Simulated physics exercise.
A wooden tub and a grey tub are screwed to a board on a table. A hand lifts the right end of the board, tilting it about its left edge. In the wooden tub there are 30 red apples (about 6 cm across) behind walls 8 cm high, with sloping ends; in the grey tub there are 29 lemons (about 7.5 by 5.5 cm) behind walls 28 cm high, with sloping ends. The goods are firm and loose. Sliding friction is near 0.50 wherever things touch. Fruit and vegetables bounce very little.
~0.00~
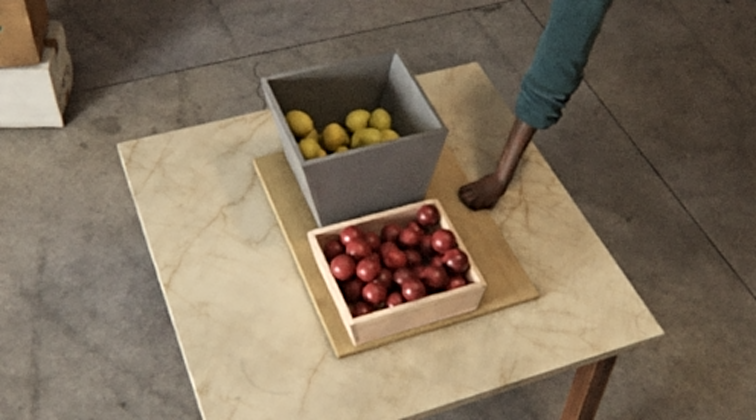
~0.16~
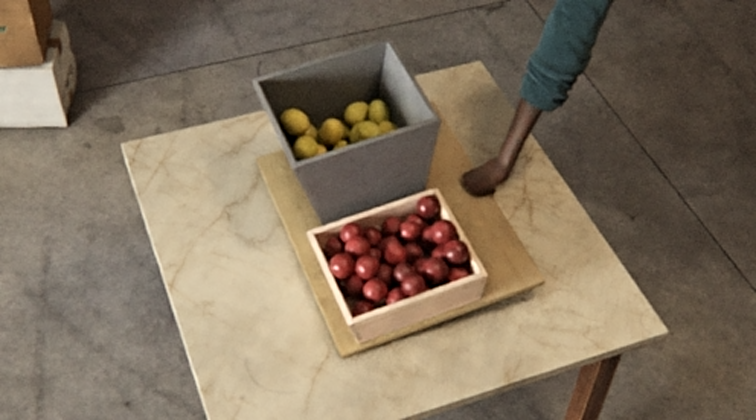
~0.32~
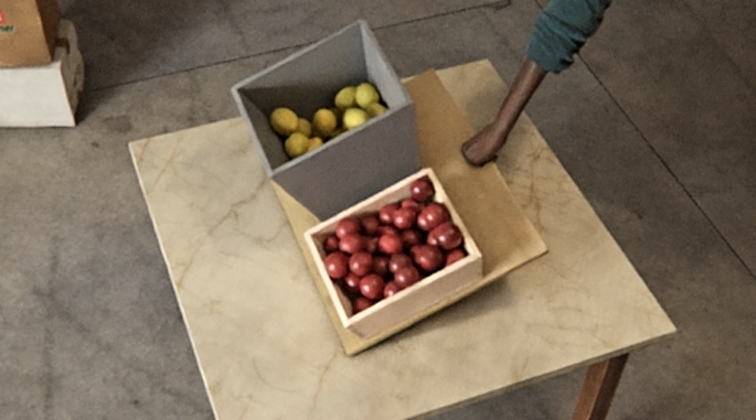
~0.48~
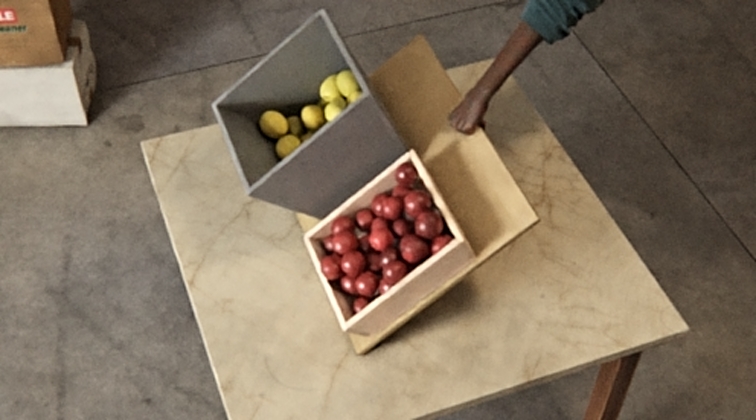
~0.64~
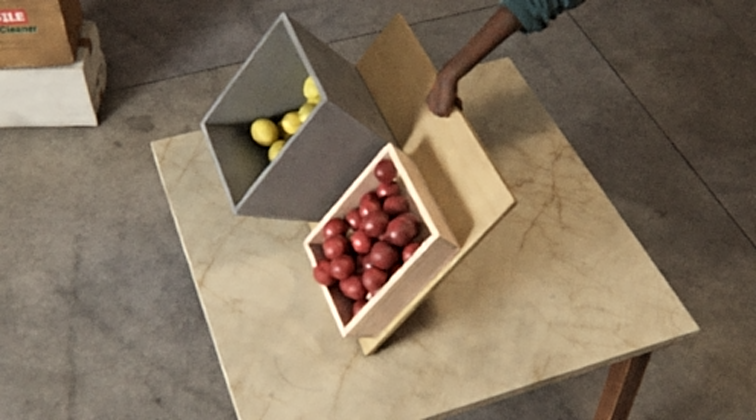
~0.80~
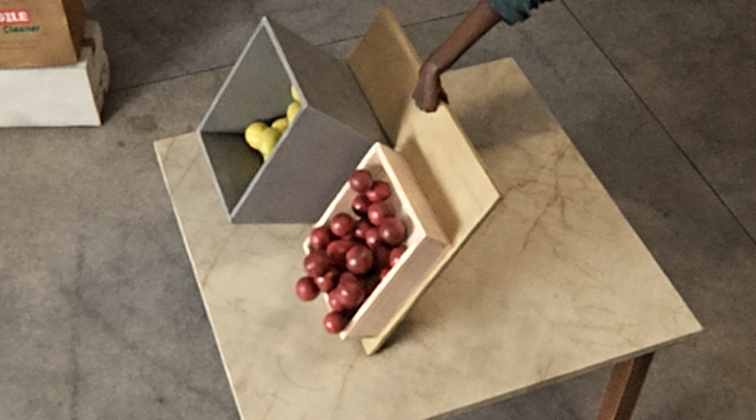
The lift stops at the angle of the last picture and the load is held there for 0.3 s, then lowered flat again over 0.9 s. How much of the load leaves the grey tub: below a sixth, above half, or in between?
Out of the grey tub go fewer than one in six of the lemons.
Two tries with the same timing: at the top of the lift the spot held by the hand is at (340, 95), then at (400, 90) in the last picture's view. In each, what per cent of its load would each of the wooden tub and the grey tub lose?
Wooden tub 80 then 40, grey tub 40 then 10 per cent.
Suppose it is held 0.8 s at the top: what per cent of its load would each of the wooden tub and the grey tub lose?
Then wooden tub 30, grey tub 0 per cent.
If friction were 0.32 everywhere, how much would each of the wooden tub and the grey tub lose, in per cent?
Then wooden tub 40, grey tub 0 per cent.
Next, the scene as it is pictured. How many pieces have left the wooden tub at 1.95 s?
Out by then, roughly: Wooden tub 8.
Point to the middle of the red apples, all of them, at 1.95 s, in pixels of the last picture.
Around (382, 277).
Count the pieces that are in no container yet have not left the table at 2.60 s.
Roughly 5.
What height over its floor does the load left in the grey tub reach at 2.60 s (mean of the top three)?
Roughly 22 cm high.
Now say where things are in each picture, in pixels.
In the first frame (each is followed by its nearest rim corner in this view; the camera pans a little), grey tub, (306, 163); wooden tub, (353, 321); 0° from level; none out.
In the second frame, grey tub, (297, 165); wooden tub, (353, 321); 6° from level.
In the third frame, grey tub, (273, 173); wooden tub, (349, 322); 20° from level.
In the fourth frame, grey tub, (250, 190); wooden tub, (346, 326); 37° from level.
In the fifth frame, grey tub, (236, 210); wooden tub, (345, 332); 51° from level.
In the sixth frame, grey tub, (231, 218); wooden tub, (344, 334); 57° from level; 1 out, the lowest apple at (308, 288).
After 1.09 s, tilt 57°; wooden tub 21 in, 9 out and grey tub 29 in, 0 out.
After 1.45 s, tilt 38°; wooden tub 21 in, 9 out and grey tub 29 in, 0 out.
After 1.95 s, tilt 1°; wooden tub 21 in, 9 out and grey tub 29 in, 0 out.
When it is over (at 2.60 s), wooden tub 21 in, 9 out and grey tub 29 in, 0 out. Asked share, 0 of 29, 0 per cent.
